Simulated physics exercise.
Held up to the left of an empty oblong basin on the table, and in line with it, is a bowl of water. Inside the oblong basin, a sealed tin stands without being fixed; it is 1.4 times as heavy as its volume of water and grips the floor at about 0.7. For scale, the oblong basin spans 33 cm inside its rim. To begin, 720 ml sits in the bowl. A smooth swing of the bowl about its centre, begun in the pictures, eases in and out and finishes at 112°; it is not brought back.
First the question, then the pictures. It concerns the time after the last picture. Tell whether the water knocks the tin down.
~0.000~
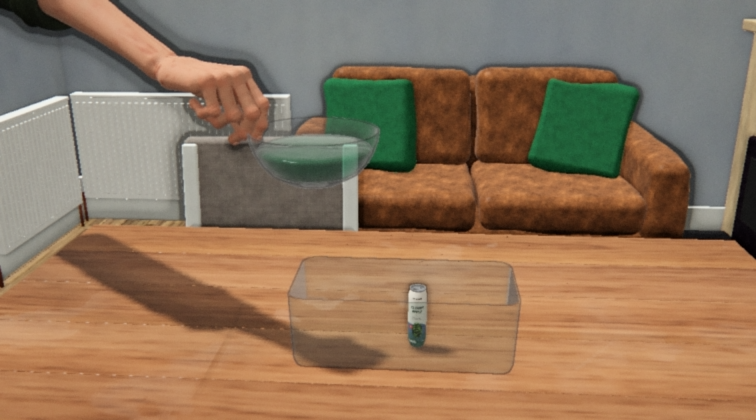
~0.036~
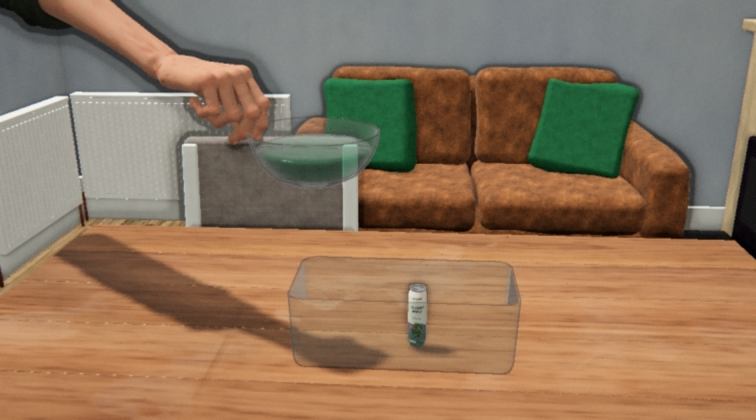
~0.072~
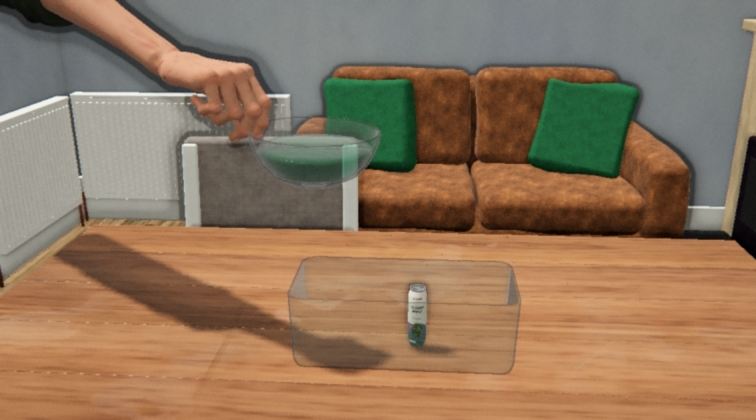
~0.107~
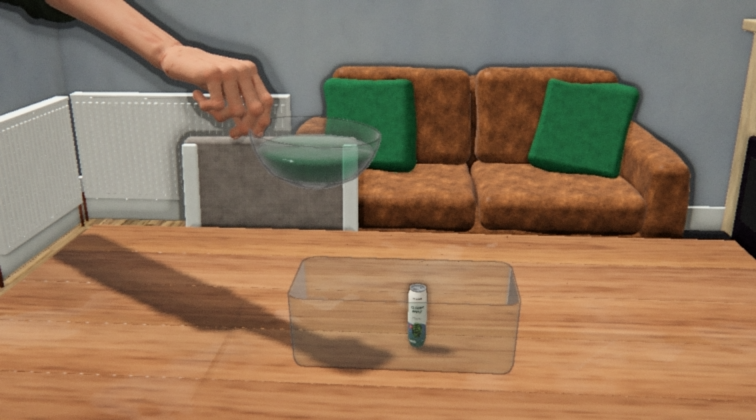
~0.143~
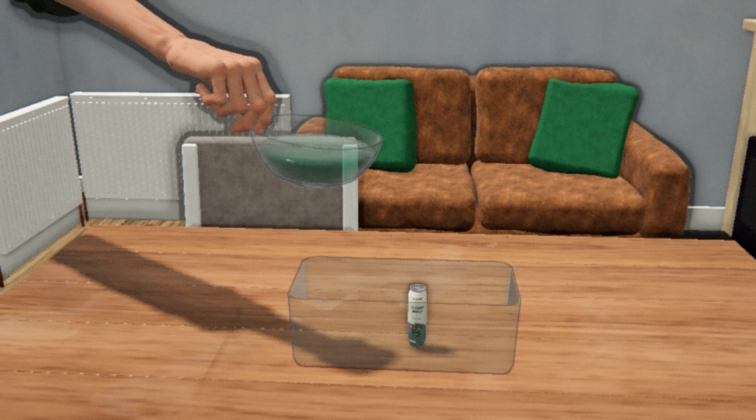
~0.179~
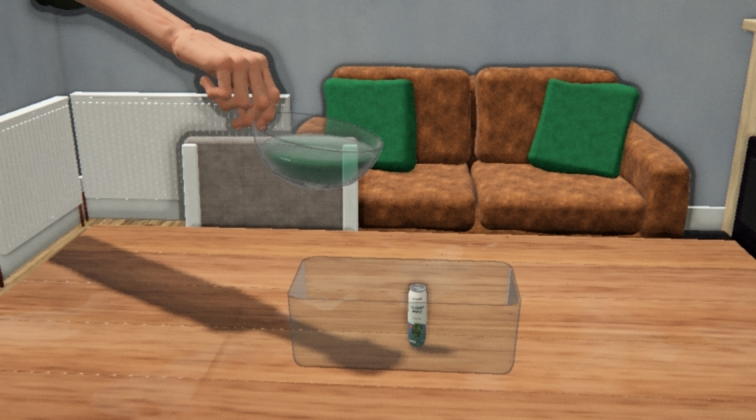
The water does not knock it down.
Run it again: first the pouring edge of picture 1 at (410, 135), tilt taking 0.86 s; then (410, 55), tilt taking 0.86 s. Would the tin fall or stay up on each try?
In the first try it comes down; in the second it comes down.
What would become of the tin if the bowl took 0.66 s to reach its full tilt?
Then the tin tumbles.
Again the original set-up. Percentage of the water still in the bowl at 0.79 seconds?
What remains is about 0 percent of it all.
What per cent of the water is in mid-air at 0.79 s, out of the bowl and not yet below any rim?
Roughly 6 per cent.
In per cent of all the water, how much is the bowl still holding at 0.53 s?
Near 30 in a hundred.
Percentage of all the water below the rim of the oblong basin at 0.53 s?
Some 10 per cent.
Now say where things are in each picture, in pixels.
It leans 0°; its right rim is at (379, 133); the water meets the walls at (257, 145) and (373, 148); the oblong basin's rim runs from (296, 277) to (516, 284); the tin's top is at (418, 290), in the first frame.
It leans 0°; its right rim is at (379, 133); the water meets the walls at (257, 145) and (373, 148), in the second frame.
It leans 2°; its right rim is at (379, 135); the water meets the walls at (258, 144) and (374, 149), in the third frame.
It leans 4°; its right rim is at (380, 138); the water meets the walls at (259, 143) and (374, 150), in the fourth frame.
It leans 8°; its right rim is at (381, 142); the water meets the walls at (261, 142) and (375, 151), in the fifth frame.
It leans 12°; its right rim is at (382, 146); the water meets the walls at (262, 141) and (376, 153), in the sixth frame.
After 0.53 s the tilt is 77° and 29 per cent is still to pour; the tin stands where it began.
After 0.79 s the tilt is 110° and 0 per cent is still to pour; the tin stands 1 cm from where it began.
After 1.07 s the tilt is 112° and 0 per cent is still to pour; the tin stands where it began.
After 1.36 s the tilt is 112° and 0 per cent is still to pour; the tin stands where it began.
In the end the tin stands where it began.
